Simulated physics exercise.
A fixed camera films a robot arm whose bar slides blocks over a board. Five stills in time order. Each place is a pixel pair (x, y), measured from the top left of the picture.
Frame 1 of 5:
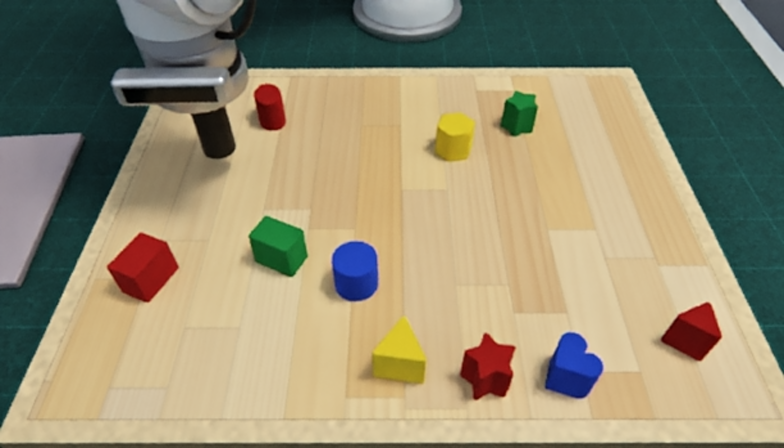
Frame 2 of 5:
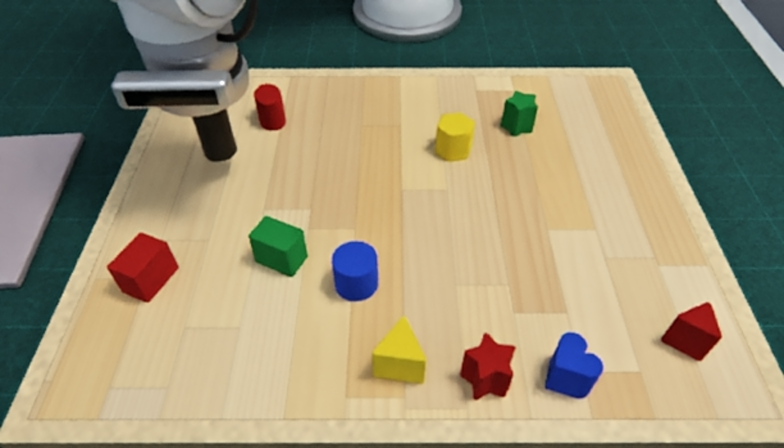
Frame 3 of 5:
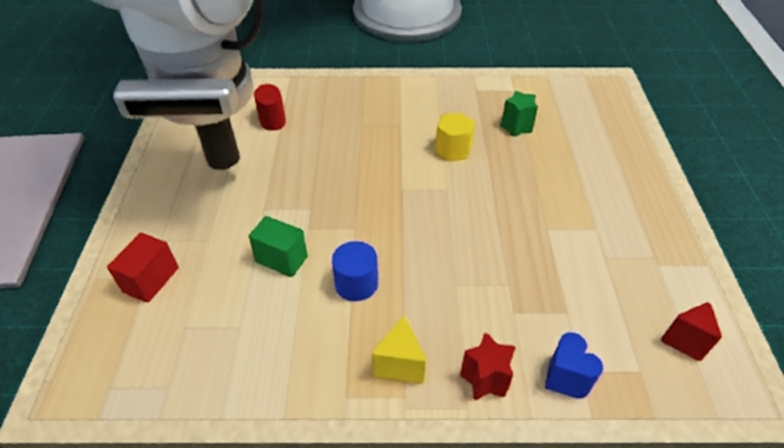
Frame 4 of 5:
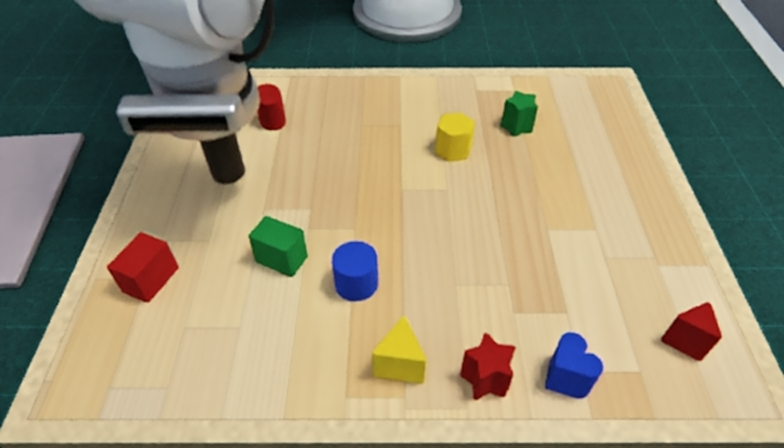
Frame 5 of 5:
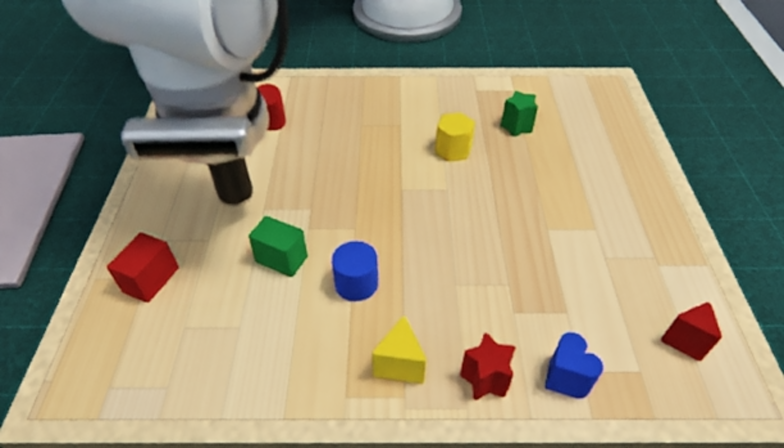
A robot arm moves its black bar slowly down the board, touching none of the blocks.
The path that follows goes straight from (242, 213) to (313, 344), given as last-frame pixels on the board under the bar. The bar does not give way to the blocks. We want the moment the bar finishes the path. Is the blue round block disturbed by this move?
From what I can tell, it won't keep its place.
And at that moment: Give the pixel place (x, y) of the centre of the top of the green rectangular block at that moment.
It is at (353, 299).
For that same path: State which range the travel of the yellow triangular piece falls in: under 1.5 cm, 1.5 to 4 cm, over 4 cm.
Verdict: Less than 1.5 cm.
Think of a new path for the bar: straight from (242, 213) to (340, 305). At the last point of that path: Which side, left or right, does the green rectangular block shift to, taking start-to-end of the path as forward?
Answer: Rightward.
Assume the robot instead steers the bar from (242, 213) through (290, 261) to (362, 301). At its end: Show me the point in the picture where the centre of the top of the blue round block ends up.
For the centre of its top, I'd go with (400, 261).
On the path given first. One third of the way, bar at (258, 232); green rectangular block at (288, 244).
Two thirds of the way, bar at (282, 276); green rectangular block at (327, 278), turned 35° anticlockwise; blue round block at (374, 261).
At the end, bar at (309, 326); green rectangular block at (353, 299), turned 105° anticlockwise; blue round block at (381, 261); yellow triangular piece unmoved.
